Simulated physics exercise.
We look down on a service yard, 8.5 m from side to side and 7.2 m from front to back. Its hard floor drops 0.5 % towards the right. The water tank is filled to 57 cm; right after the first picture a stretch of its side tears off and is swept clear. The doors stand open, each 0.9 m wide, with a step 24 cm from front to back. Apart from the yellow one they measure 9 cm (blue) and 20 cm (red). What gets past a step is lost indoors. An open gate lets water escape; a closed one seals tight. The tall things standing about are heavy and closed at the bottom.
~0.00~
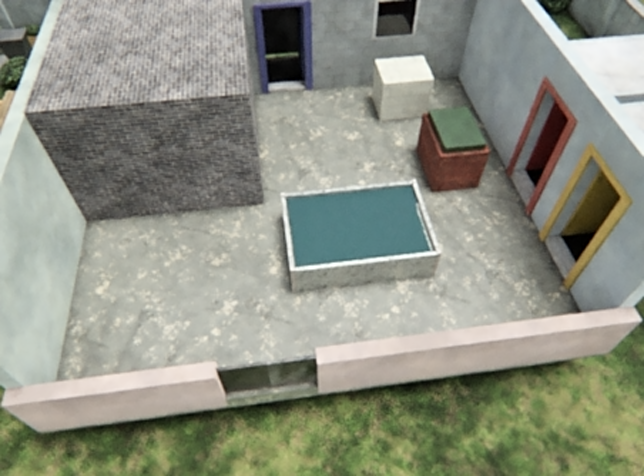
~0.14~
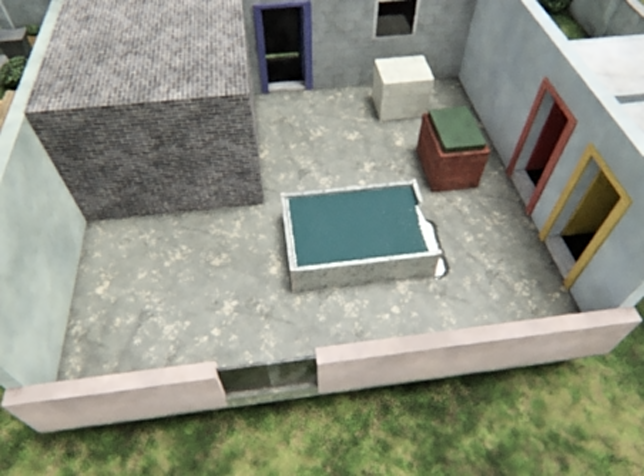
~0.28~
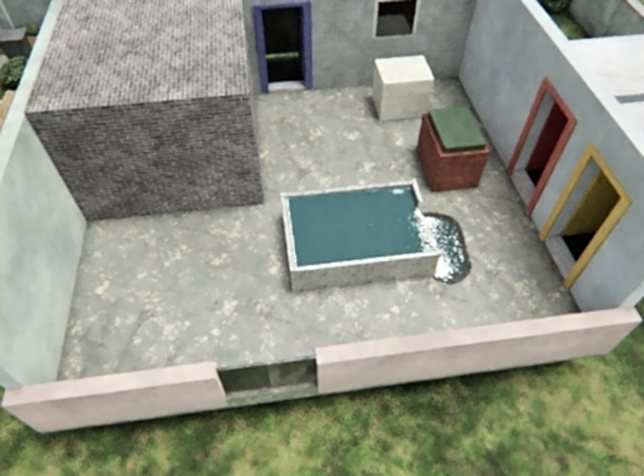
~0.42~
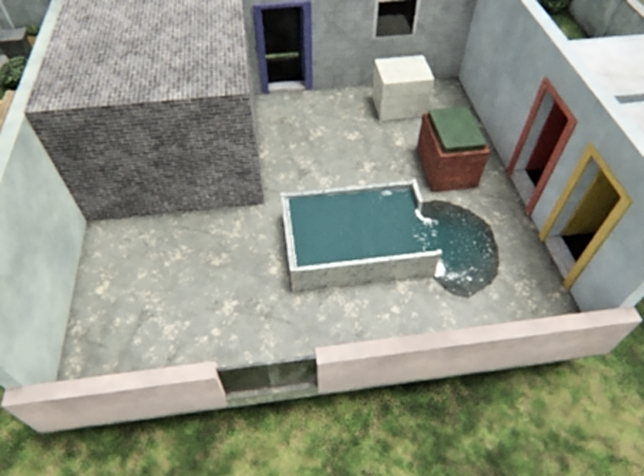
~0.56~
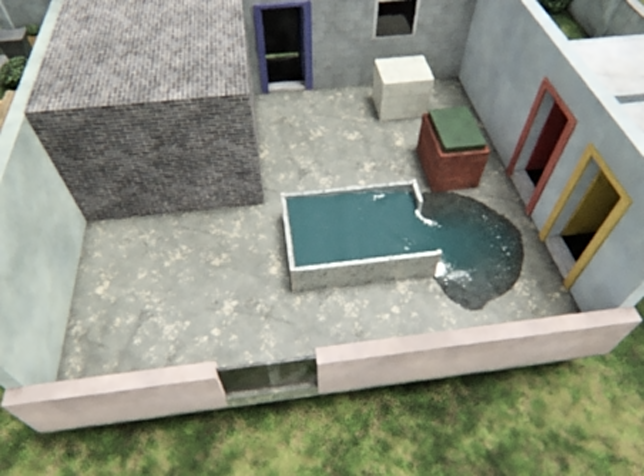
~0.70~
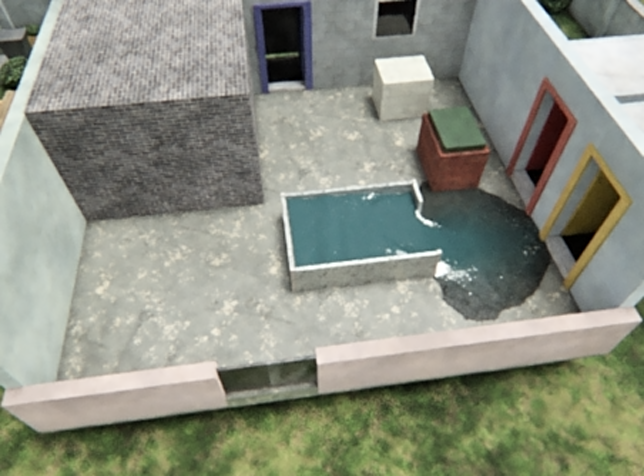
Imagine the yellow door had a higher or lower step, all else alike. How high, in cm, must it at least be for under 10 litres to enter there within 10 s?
Close to 27 cm is just enough.
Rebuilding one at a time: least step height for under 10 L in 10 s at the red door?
About 20 cm at red.
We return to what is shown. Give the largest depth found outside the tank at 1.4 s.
About 32 cm.
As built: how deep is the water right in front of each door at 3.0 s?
In cm: Blue 0, red 19, yellow 27.
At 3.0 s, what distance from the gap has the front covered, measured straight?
Some 5.4 m out.
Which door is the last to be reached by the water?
It is the blue one.
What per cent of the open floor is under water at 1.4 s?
About 15 per cent.
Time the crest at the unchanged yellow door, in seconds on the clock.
Near 2.0 s.
After 1.4 s water covers 15 % of the floor, deepest (32 cm) near (433, 260); 29 cm at the yellow door, 14 litres in over its 18 cm step.
After 3.0 s water covers 25 % of the floor, deepest (30 cm) near (592, 335); 27 cm at the yellow door, 83 litres in over its 18 cm step.
After 10.0 s water covers 90 % of the floor, deepest (12 cm) near (466, 94); 9 cm at the yellow door, 104 litres in over its 18 cm step.
At the yellow door as built, the water arrived by 0.8 s and peaked near 32 cm at 2.0 s.
With a step of 22 cm, 49 litres would have come in within the 10 s; with 30 cm, 2 litres. So under 10 litres takes about 27 cm.
